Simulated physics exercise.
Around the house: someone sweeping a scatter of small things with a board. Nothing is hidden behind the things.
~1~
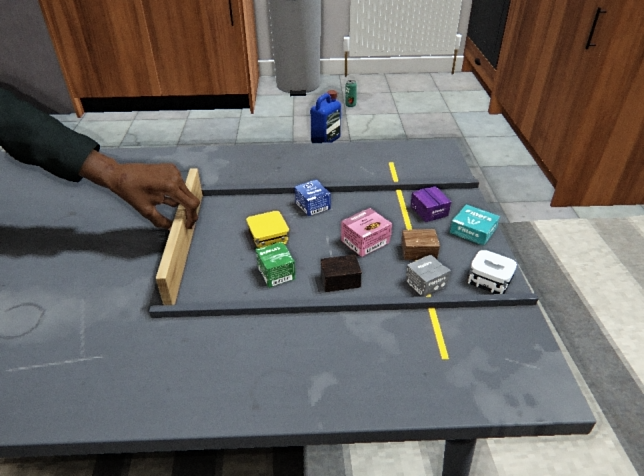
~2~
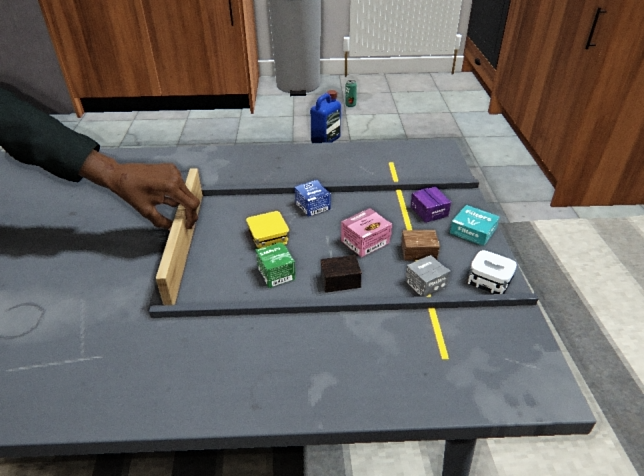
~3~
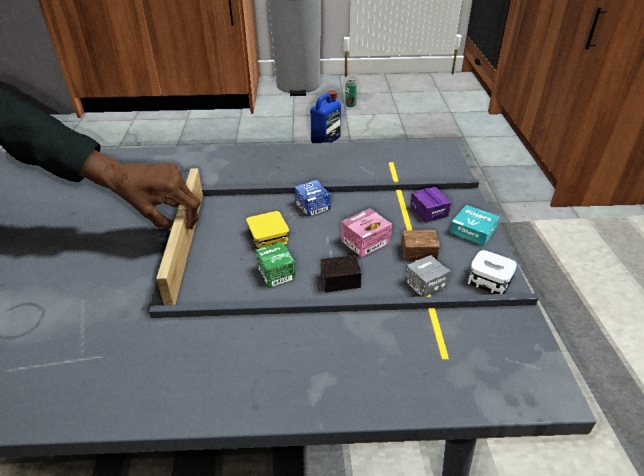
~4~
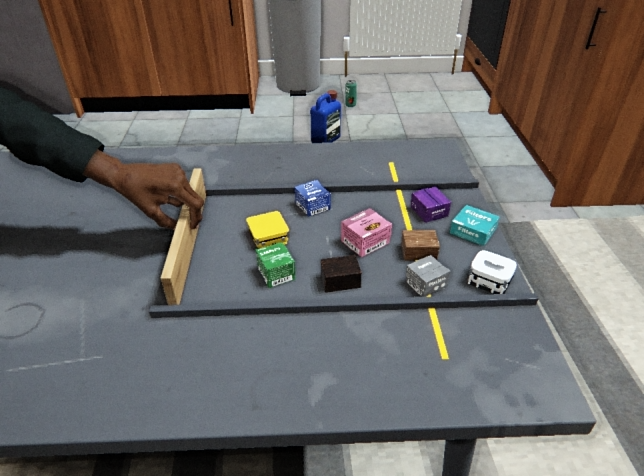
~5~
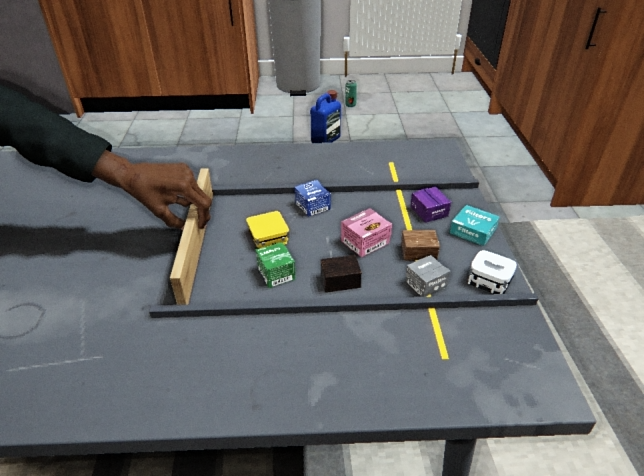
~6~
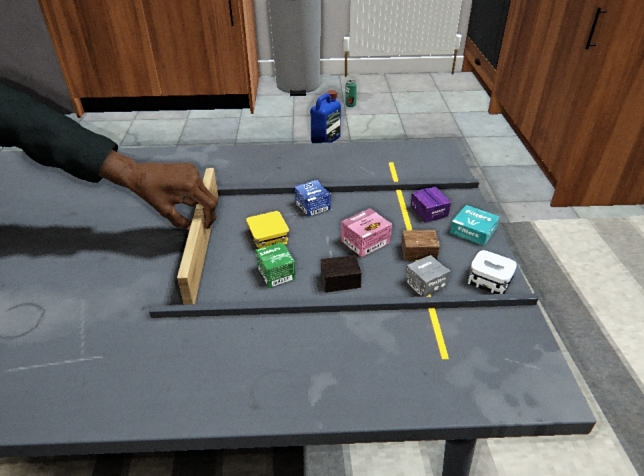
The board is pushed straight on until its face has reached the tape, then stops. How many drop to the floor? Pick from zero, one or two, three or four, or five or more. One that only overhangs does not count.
The number that fall off is one or two.
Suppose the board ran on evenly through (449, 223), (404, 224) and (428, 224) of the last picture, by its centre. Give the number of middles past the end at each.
Place by place, 5, 1 and 2.
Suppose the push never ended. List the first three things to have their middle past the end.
They are the white case, then the turquoise box, then the grey box.
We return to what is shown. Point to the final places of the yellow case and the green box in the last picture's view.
The yellow case stops around (428, 229); the green box around (437, 263).
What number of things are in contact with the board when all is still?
It touches 3.
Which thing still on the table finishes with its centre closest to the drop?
The turquoise box.
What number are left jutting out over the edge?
It comes to 1.
Soon after, none off yet; turquoise box at rest near (475, 225); white case at rest near (492, 273); purple box at rest near (430, 204).
At rest, the number that fall off is one or two; fallen, white case.
